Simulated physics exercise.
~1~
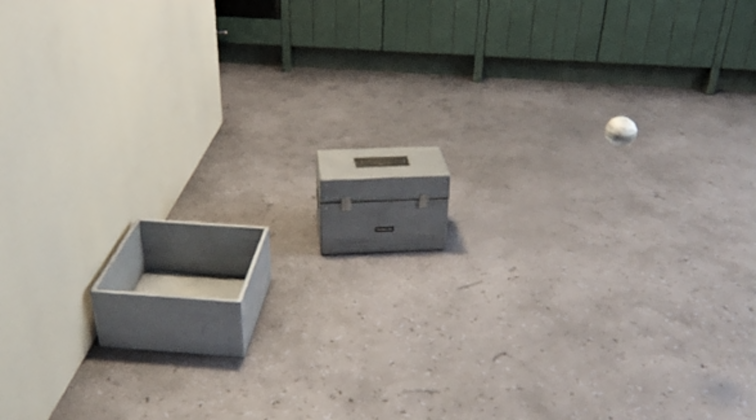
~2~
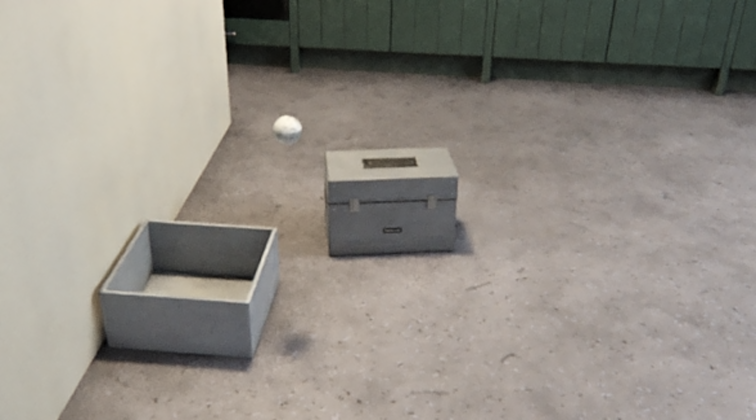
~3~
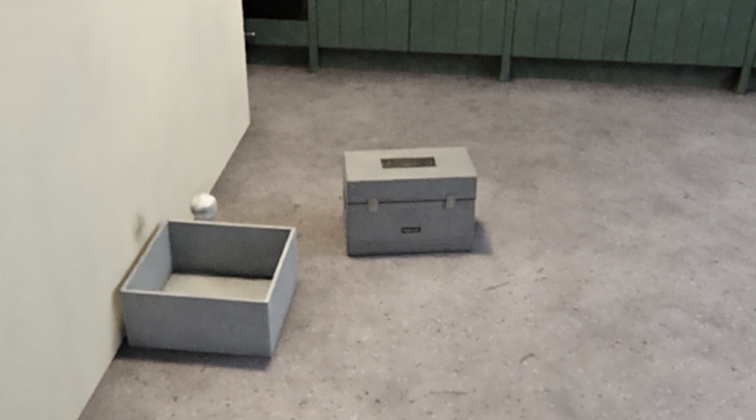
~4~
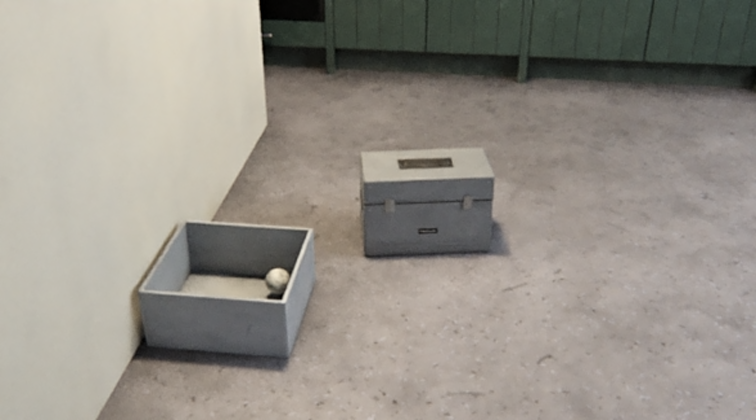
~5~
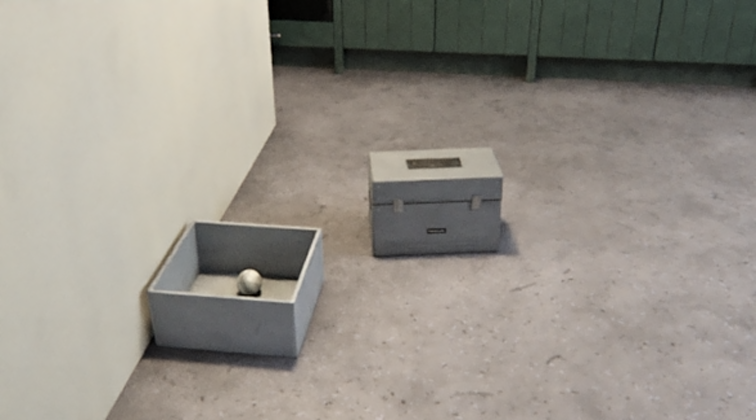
At the start, a white ball is in the air at the right, while a closed grey toolbox and an empty, open grey box sit on the floor, the box beside a pale wall. The ball flies left across the room, passing beyond the toolbox, as the view pans slightly left. It drops close to the wall, near the back edge of the open box. Next it is inside the box, toward the right side. It then shifts a little to the left and ends inside the box, with the toolbox still standing in its place.
